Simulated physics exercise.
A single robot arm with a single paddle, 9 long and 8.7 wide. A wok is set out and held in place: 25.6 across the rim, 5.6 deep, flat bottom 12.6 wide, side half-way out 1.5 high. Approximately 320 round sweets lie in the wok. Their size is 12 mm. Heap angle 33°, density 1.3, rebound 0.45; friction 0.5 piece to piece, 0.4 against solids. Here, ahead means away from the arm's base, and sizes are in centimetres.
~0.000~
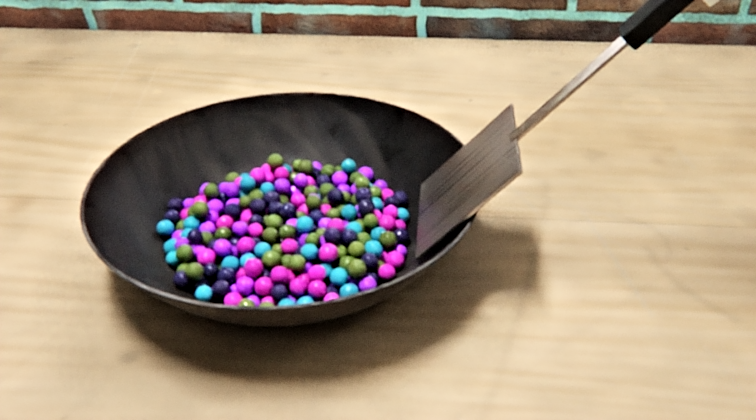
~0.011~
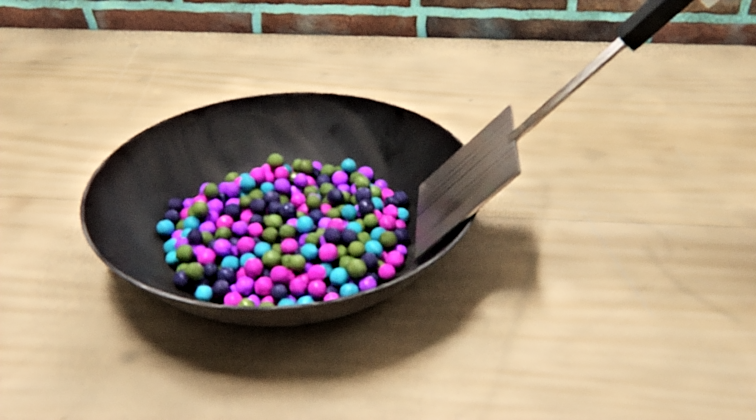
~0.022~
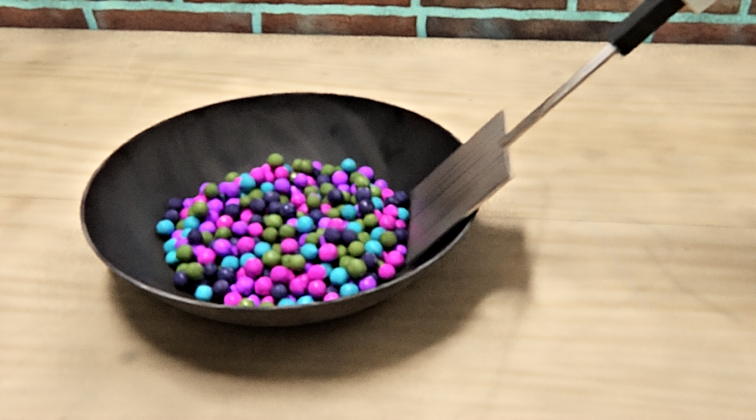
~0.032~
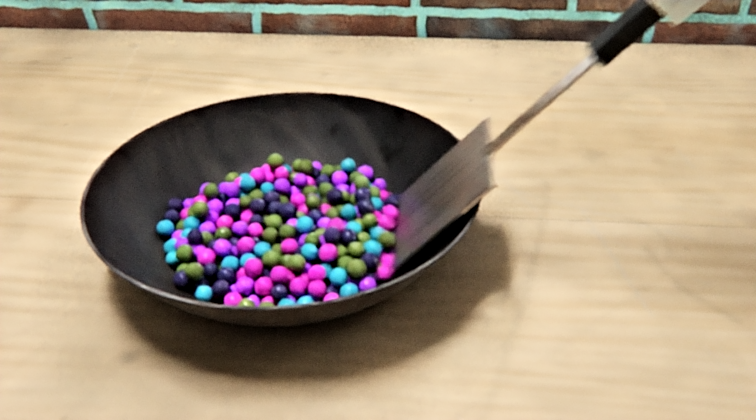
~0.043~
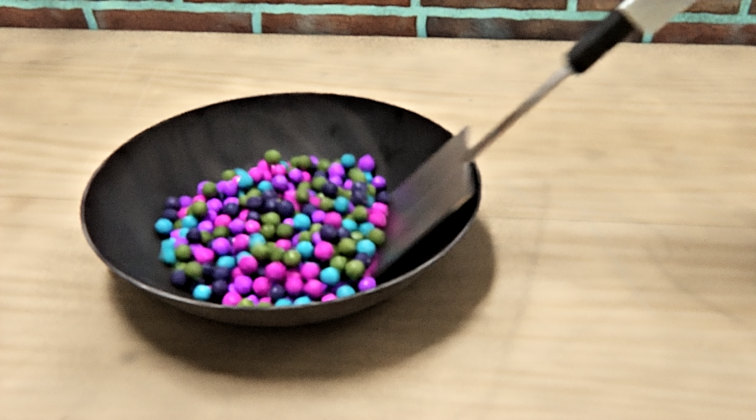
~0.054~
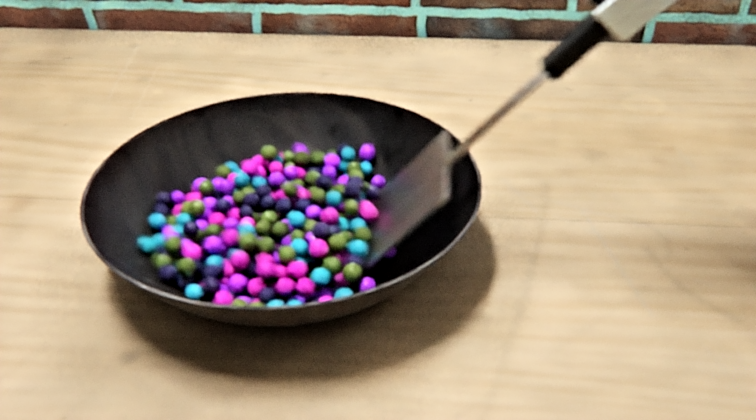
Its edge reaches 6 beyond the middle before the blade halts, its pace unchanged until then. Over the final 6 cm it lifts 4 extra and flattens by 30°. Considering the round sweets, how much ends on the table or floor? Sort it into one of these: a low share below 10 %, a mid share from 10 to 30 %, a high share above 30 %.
A mid share, from 10 to 30 %.
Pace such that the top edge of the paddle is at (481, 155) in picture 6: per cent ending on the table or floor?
Share: Roughly 0 %.
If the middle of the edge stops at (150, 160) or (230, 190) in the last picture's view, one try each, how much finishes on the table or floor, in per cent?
First try roughly 30 percent, second roughly 10 percent.
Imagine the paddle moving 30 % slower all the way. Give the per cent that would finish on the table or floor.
Estimated result: Some 10 %.
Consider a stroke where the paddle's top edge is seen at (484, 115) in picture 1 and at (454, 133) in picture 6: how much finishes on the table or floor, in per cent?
Roughly 0 %.
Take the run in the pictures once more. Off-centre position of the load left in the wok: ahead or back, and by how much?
The balance point lies close to 4.5 cm ahead.
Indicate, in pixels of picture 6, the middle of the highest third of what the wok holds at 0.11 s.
The middle lies somewhere about (230, 205).
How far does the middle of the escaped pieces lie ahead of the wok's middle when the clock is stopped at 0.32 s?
Some 20 centimetres ahead.
After 0.08 s, sloping 49°, highest piece 6 above the table; 321 in the wok.
After 0.11 s, sloping 40°, highest piece 7 above the table; 321 in the wok.
After 0.32 s, sloping 19°, highest piece 9 above the table; 278 in the wok, 30 on the table or floor, 13 on the blade or in flight.
After 1.37 s, sloping 19°, highest piece 5 above the table; 277 in the wok, 44 on the table or floor.
In the end, 277 in the wok, 44 on the table or floor. That is 14 % on the table or floor.
